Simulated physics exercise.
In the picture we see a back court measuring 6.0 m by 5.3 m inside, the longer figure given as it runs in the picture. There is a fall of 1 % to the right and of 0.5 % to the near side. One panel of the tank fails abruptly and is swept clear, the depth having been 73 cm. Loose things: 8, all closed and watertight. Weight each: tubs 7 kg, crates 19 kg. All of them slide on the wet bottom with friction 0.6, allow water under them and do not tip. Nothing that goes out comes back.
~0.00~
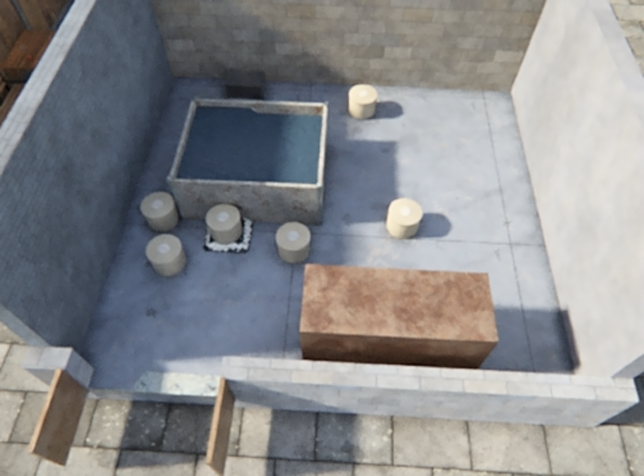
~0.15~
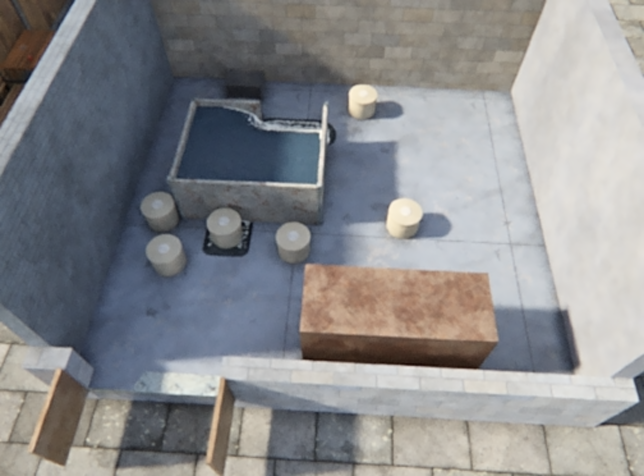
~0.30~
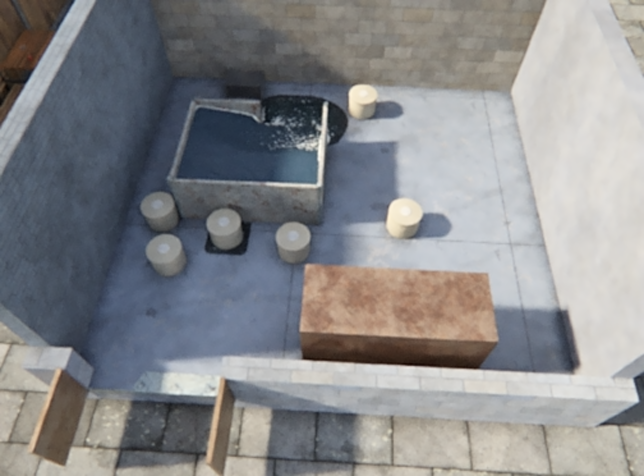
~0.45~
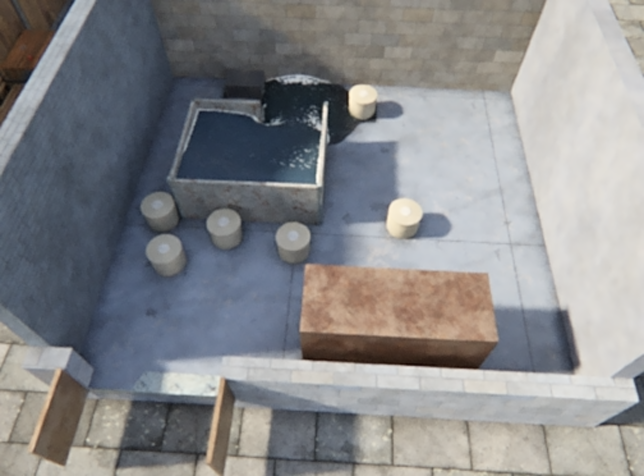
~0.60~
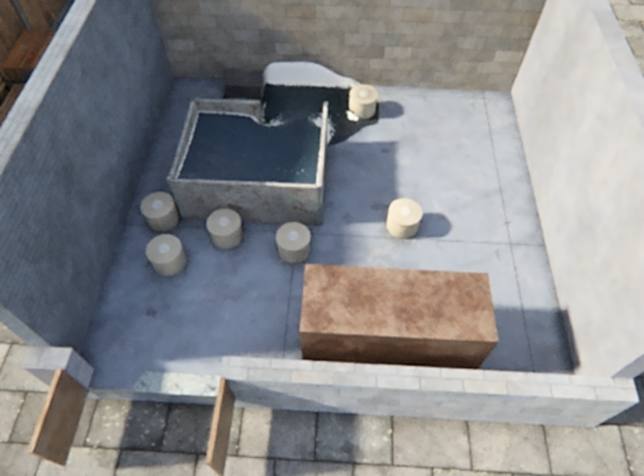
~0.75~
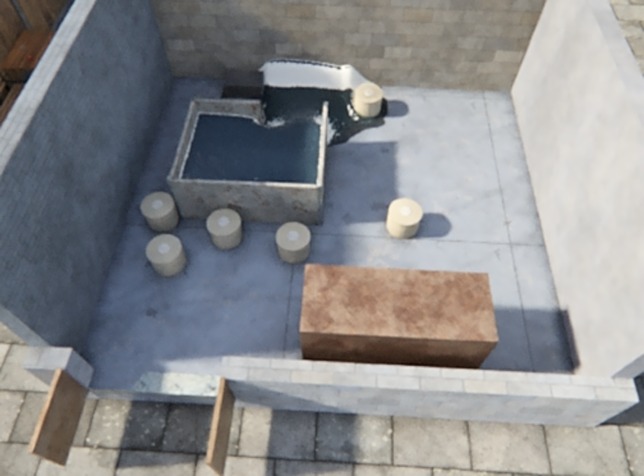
The clip opens on a walled court with a full stone tank, a brown block and several pale round tubs. The tank's back right side gives way, and dark water pours out, spreading toward the back wall and around the nearest tub, which shifts slightly right while the others stay essentially still.
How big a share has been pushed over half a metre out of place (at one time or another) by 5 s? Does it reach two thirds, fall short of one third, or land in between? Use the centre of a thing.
It is a medium share, a third or more but below two thirds.
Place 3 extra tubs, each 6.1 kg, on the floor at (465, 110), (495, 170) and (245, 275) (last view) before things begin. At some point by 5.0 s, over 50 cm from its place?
In that order: Past it, past it, short of it.
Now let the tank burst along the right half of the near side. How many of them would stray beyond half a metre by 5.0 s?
Count: 1.
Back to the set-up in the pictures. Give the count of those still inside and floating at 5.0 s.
It comes to 1 of them.
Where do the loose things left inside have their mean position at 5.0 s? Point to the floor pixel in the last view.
Roughly at (260, 251).
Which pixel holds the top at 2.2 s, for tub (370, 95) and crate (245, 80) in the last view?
(517, 115) and (184, 113), roughly.
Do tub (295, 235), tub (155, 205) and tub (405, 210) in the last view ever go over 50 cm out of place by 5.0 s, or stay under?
Listed in sequence: Lower; higher; lower for the last.
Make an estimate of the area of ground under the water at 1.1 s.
Close to 7.5 m2, I'd say.
After 1.1 s 1 of 8 are over 50 cm from their spots; 0 afloat.
After 2.2 s 2 of 8 are over 50 cm from their spots; 1 afloat.
After 3.5 s 2 of 8 are over 50 cm from their spots; 0 afloat.
After 5.0 s 4 of 8 are over 50 cm from their spots, and 4 have been at some point; 1 afloat.
